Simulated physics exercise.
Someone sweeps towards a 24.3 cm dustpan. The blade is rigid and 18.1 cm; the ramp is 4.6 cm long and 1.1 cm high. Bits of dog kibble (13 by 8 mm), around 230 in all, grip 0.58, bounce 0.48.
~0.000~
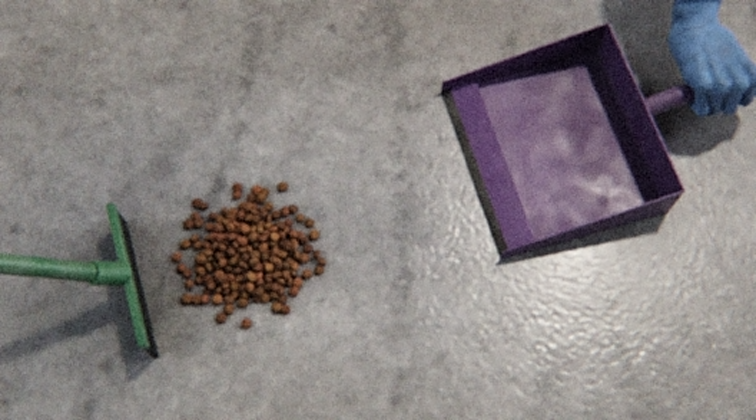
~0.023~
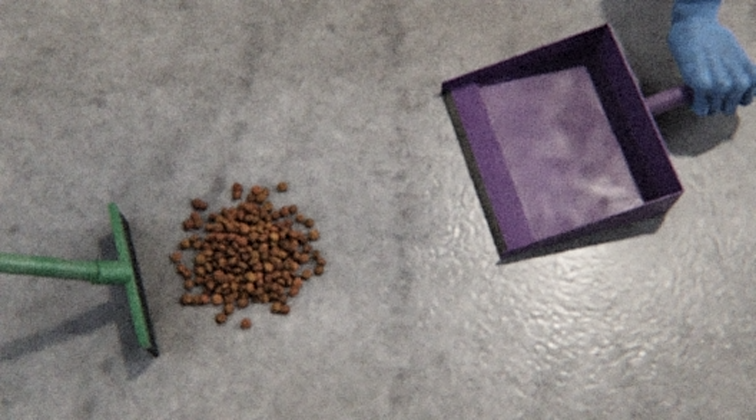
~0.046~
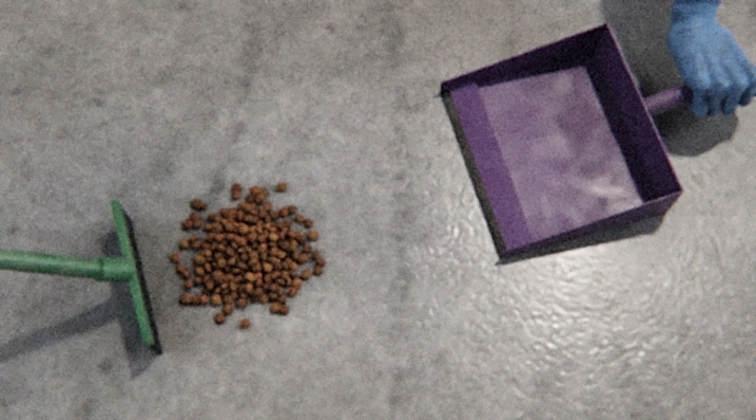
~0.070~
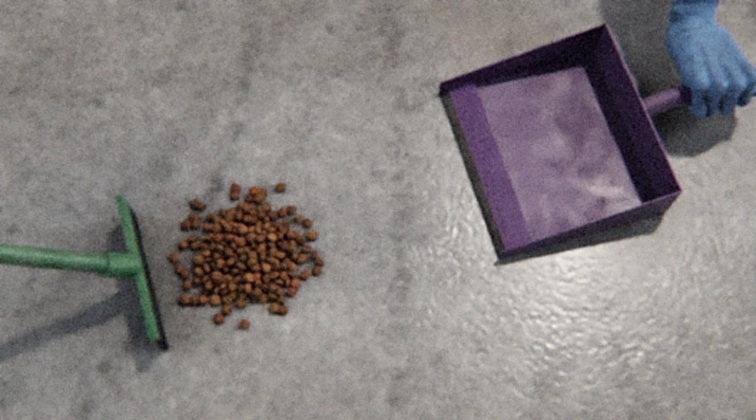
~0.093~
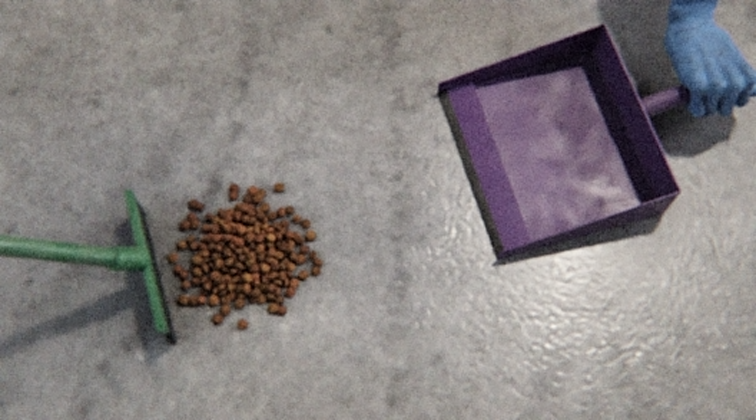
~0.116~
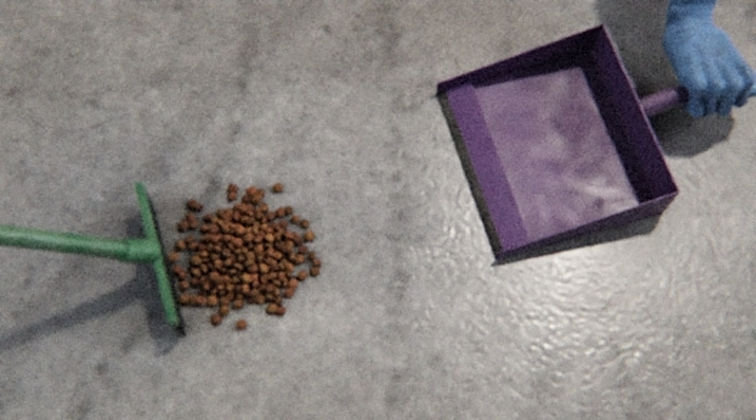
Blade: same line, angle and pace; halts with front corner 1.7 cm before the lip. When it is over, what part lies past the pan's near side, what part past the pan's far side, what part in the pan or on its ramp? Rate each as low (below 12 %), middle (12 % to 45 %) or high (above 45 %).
Near side - low, far side - middle, pan - middle.
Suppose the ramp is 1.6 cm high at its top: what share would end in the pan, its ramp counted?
Close to 20 per cent then.
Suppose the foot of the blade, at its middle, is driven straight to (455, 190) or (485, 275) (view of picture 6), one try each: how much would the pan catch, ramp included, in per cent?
Close to 55 and 20 in a hundred, in that order.
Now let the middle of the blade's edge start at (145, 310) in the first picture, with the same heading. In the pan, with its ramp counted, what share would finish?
35 per cent, roughly.
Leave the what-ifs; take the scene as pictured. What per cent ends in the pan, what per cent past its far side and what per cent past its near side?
Tally in %: Near side 0; far side 20; pan 20.
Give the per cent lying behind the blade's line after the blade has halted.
Some 50 per cent.
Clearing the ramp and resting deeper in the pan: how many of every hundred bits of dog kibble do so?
Something like 5 per cent of the whole.
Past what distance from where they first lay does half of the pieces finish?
Near 26 cm.
After 0.39 s, middle of the blade 21 cm from the lip; 0 % over the lip, far side 0 %, near side 0 %.
After 0.58 s, middle of the blade 9 cm from the lip; 0 % over the lip, far side 10 %, near side 0 %.
After 0.88 s, middle of the blade 2 cm from the lip; 20 % over the lip, far side 20 %, near side 0 %.
At rest (1.4 s), near side 0 %, far side 20 %, pan 20 %, in front of the lip or behind the blade 60 %.
